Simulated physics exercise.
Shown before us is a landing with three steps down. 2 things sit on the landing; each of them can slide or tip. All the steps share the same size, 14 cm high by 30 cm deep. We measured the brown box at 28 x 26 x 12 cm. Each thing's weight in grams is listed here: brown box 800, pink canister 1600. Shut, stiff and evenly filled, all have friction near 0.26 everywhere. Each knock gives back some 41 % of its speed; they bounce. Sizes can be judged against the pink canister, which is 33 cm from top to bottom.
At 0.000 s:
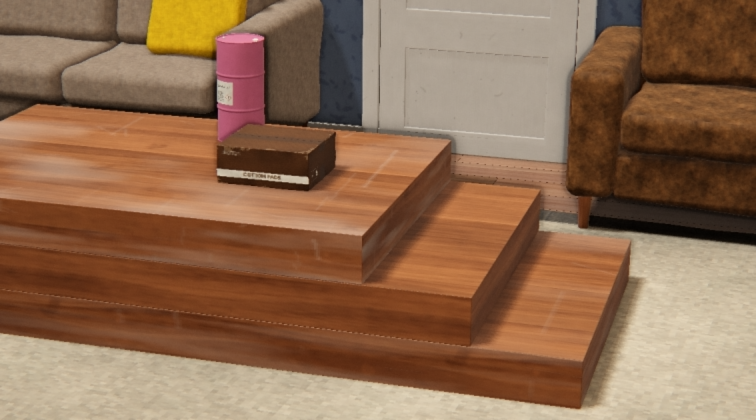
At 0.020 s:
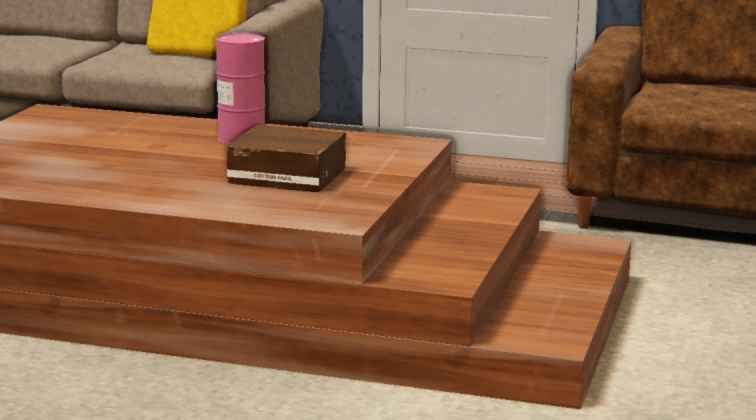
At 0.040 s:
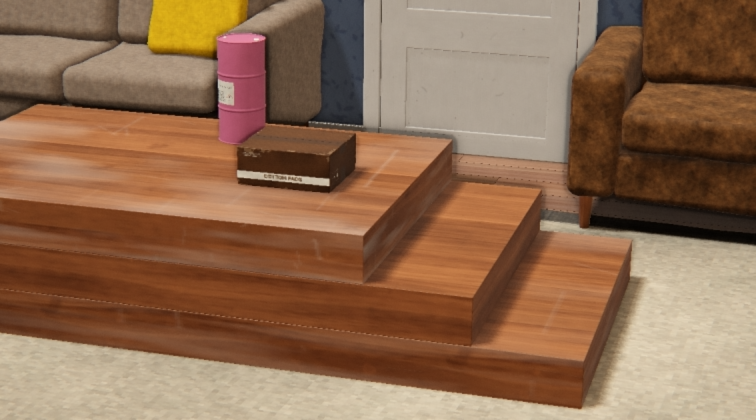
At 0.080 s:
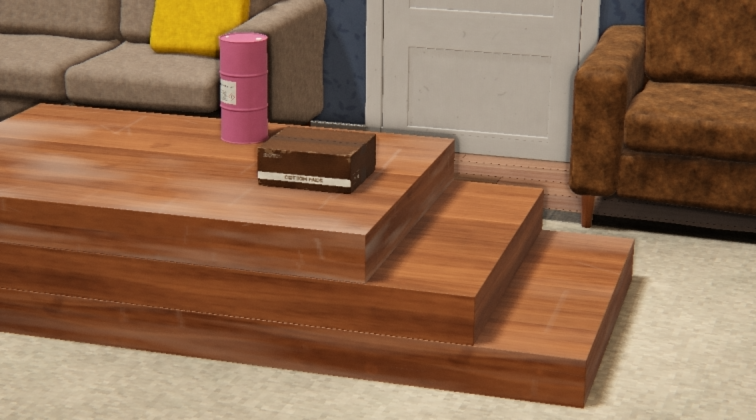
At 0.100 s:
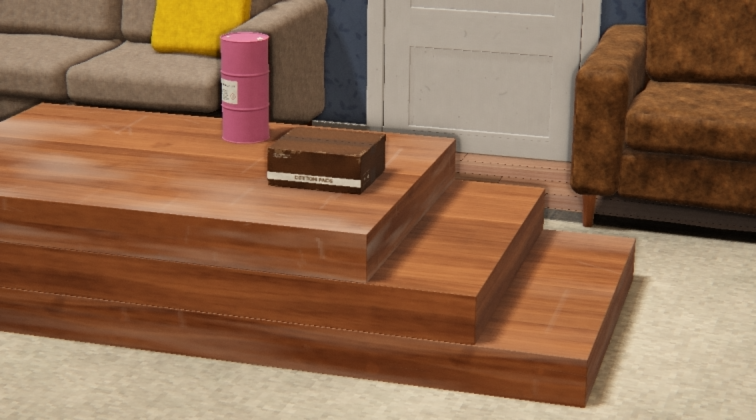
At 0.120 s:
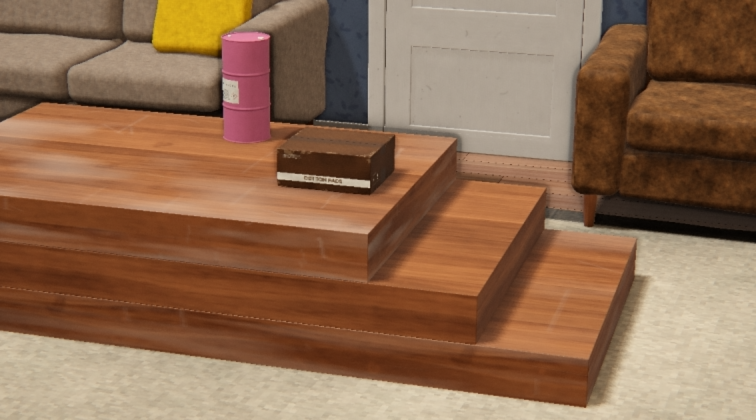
At first, a brown box sits just in front of a pink canister on a wooden landing with steps down, with sofas and a door behind. The box then slides steadily to the right across the landing, opening a gap from the canister, which stays upright and nearly still, as the box nears the steps.
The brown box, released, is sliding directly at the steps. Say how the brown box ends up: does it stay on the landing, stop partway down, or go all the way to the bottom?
It stops partway down.
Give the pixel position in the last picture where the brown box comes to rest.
Rest point: Near (457, 195).
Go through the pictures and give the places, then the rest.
In the first picture, 40 cm of landing left; brown box (277, 157); pink canister (241, 89).
In the second picture, 37 cm of landing left; brown box (287, 158); pink canister (241, 89).
In the third picture, 34 cm of landing left; brown box (297, 158); pink canister (242, 89).
In the fourth picture, 28 cm of landing left; brown box (318, 159); pink canister (244, 88).
In the fifth picture, 26 cm of landing left; brown box (328, 159); pink canister (245, 87).
In the sixth picture, 23 cm of landing left; brown box (337, 160); pink canister (246, 87).
After 0.32 s, 3 cm of landing left; brown box near (403, 166).
After 0.52 s, 8 cm past the top edge and 4 cm lower; brown box near (441, 182).
In the end (1.6 s), 13 cm past the top edge and 7 cm lower; pink canister under 12 cm from the start. At the end, from the last picture's camera, brown box near (457, 196).
